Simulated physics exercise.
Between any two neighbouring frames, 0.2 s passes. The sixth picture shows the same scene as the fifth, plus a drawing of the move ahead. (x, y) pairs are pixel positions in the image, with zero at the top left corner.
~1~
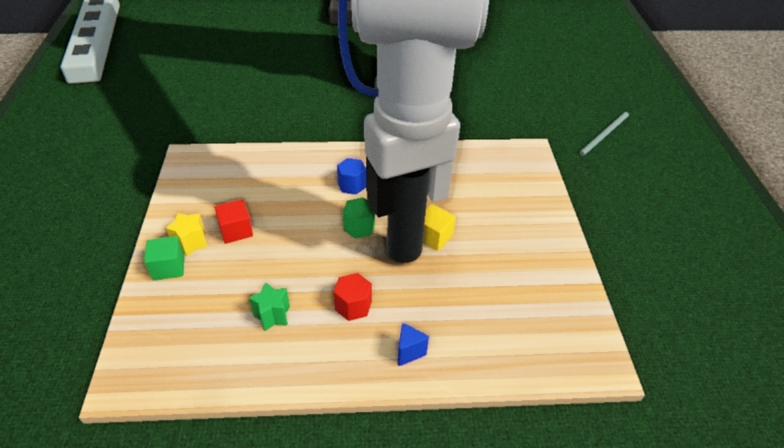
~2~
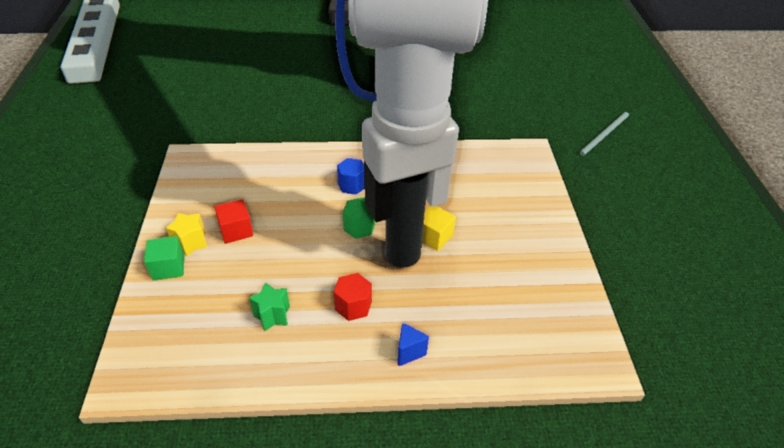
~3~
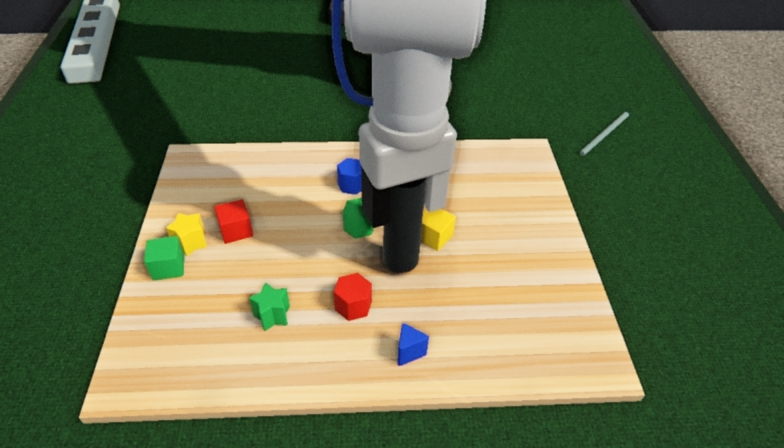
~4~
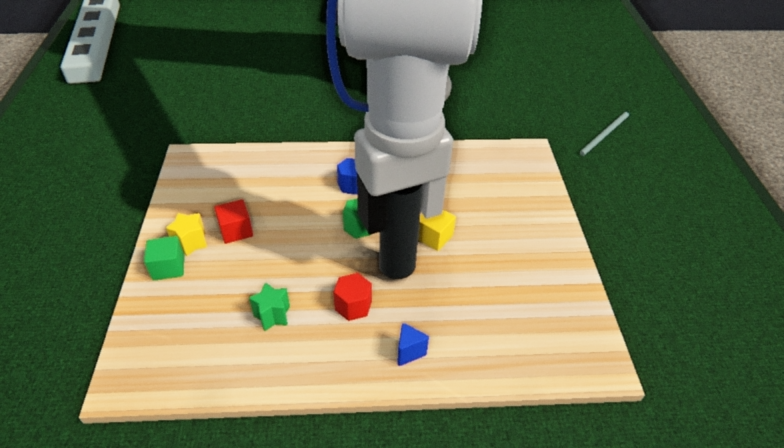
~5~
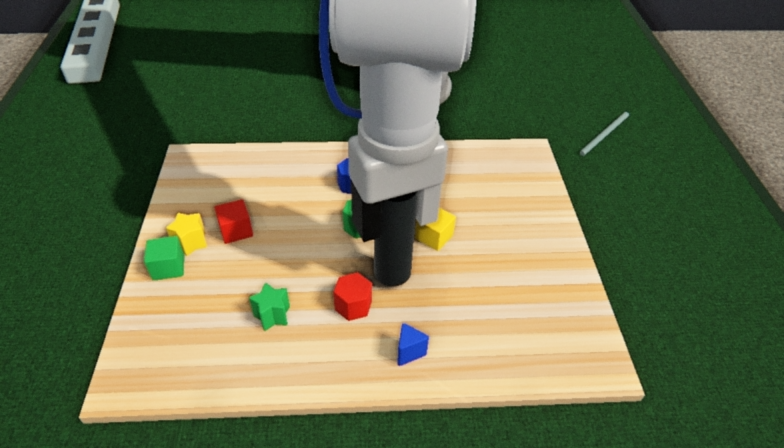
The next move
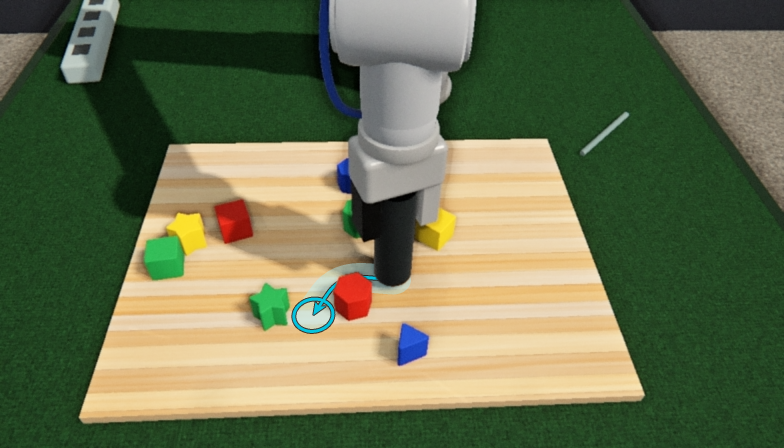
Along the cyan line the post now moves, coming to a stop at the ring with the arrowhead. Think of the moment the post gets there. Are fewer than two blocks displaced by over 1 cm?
Yes - that is the case.
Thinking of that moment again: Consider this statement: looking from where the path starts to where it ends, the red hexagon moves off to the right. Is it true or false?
This is false.
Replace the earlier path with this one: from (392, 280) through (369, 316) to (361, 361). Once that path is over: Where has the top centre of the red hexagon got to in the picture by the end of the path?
That would be at about pixel (327, 301).
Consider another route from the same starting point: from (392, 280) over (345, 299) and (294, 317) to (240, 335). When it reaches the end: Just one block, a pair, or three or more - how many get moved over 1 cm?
In total, two blocks get moved by over 1 cm.
The line goes from (392, 280) via (359, 277) and (331, 290), ending at (313, 315).
The first path, step by step. One third of the way, post (359, 270); red hexagon (350, 288), turned 15° anticlockwise.
Two thirds of the way, post (330, 283); red hexagon (340, 300), turned 75° anticlockwise.
At the end, post (313, 308); green star-shaped block unmoved; red hexagon (341, 315), turned 100° anticlockwise.
